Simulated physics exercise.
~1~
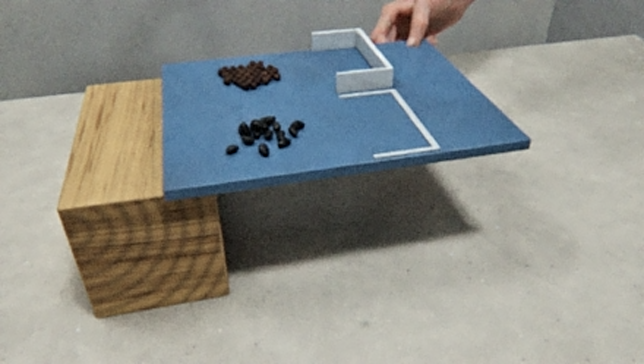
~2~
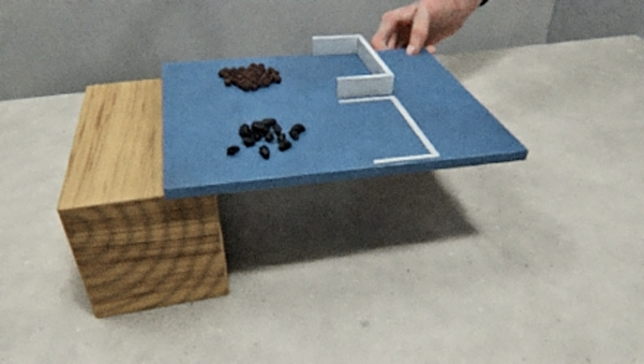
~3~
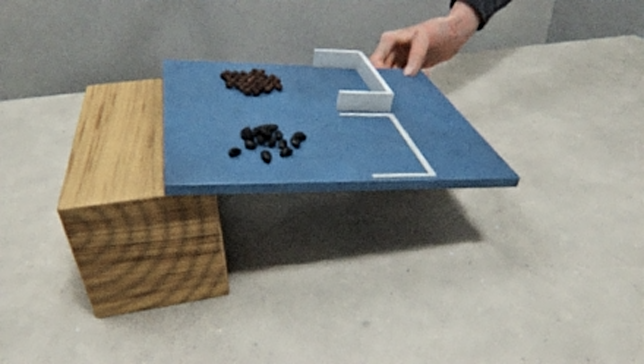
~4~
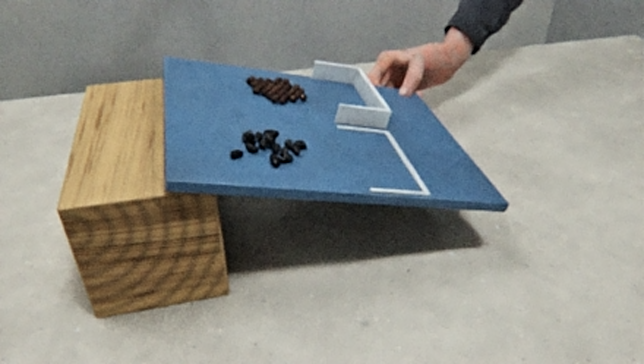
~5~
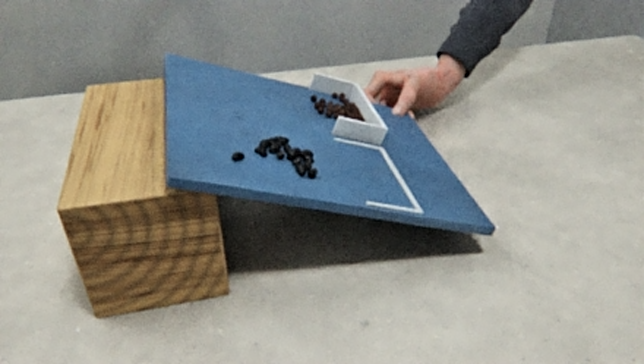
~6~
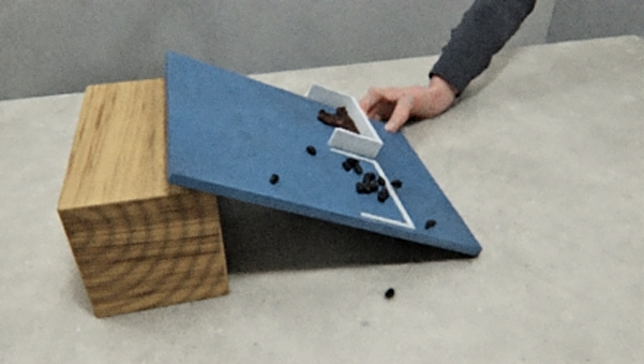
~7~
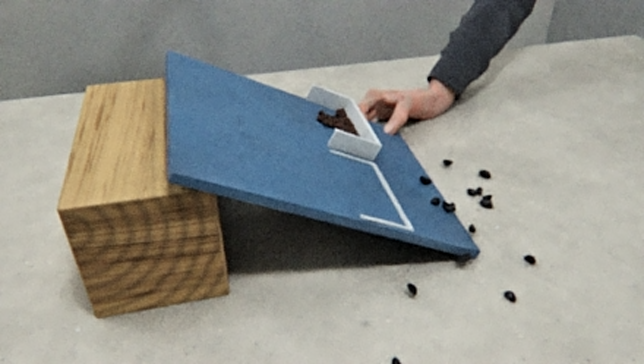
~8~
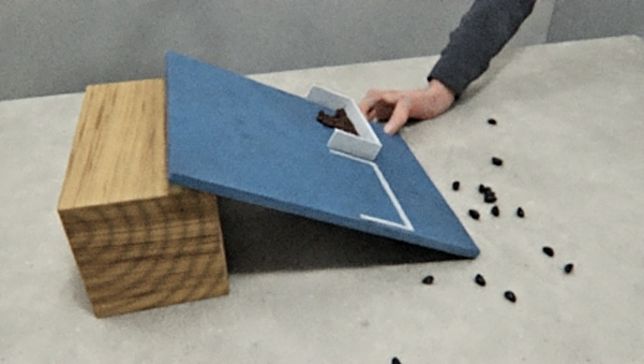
On a grey surface, a hand lowers a blue board's end, black beans tumbling past a low white strip, brown ones caught behind a taller barrier.
